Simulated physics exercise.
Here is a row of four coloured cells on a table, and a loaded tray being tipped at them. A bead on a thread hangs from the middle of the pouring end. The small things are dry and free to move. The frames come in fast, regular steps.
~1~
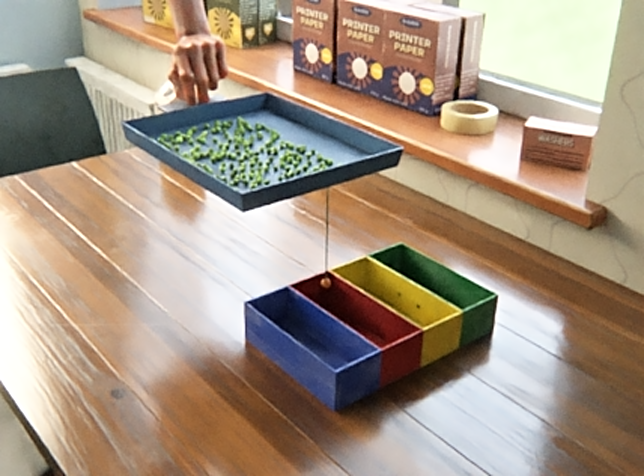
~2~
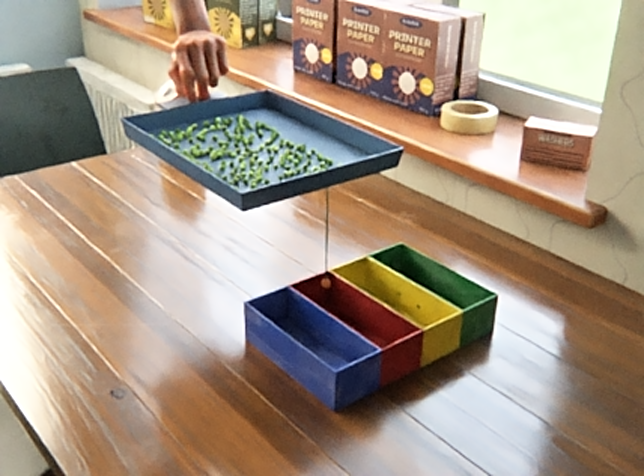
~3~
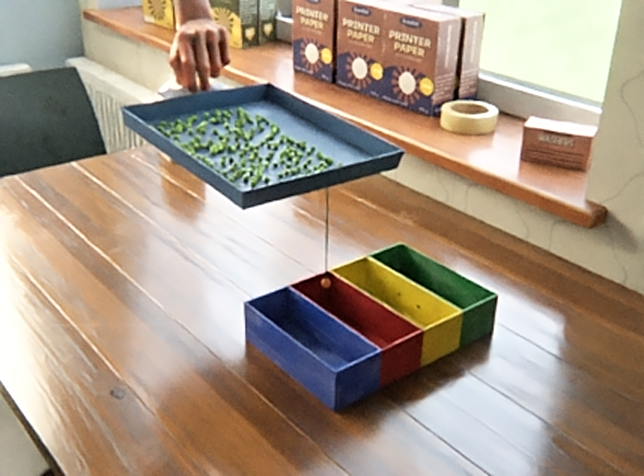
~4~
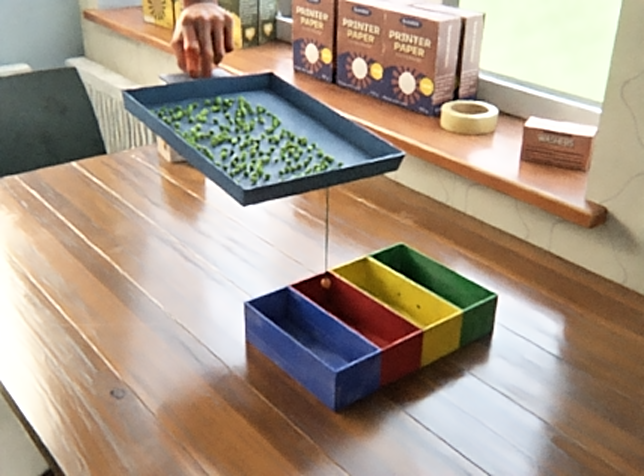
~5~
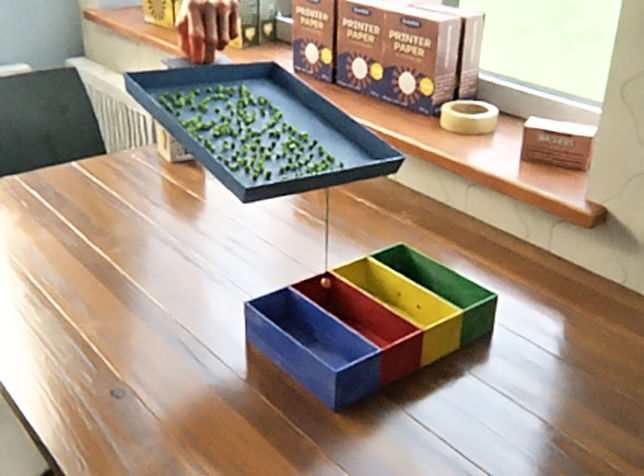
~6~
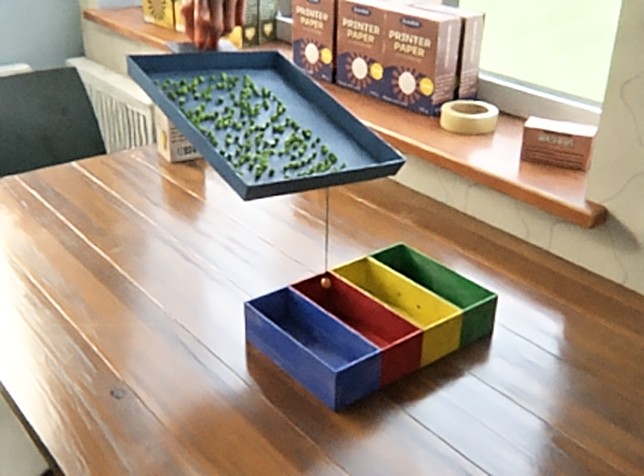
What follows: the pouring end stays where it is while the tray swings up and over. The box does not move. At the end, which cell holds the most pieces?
Most goes to the yellow cell.
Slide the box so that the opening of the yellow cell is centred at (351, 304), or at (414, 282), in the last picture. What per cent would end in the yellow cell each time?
About 10 and 70 per cent.
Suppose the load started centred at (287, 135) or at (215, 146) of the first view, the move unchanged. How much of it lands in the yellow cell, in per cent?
About 70 and 60 per cent.
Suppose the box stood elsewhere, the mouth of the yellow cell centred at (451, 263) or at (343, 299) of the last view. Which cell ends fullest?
In turn: Red; green.
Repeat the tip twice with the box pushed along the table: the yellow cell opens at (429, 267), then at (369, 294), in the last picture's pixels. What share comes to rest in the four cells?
In turn 100 and 100 in a hundred.
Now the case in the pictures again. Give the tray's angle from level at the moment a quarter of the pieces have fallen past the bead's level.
Around 110° of tilt.
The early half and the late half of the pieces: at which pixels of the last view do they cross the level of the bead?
First near (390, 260), later near (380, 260).
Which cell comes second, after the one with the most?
The runner-up: Green.
Shortly afterwards, tray tipped steeply; all but a few on the tray; only a few in the green cell; only a few in the yellow cell; only a few falling or outside the box.
Next, tray tipped past a quarter turn; near two thirds on the tray; a little in the green cell; a little in the yellow cell; near a quarter falling or outside the box.
Some moments later, tray tipped past a quarter turn; near two thirds in the yellow cell; near a quarter in the green cell; a little in the red cell; only a few in the blue cell; only a few falling or outside the box.
In the end, tray tipped past a quarter turn; near two thirds in the yellow cell; near a quarter in the green cell; a little in the red cell; only a few in the blue cell; only a few outside the box.
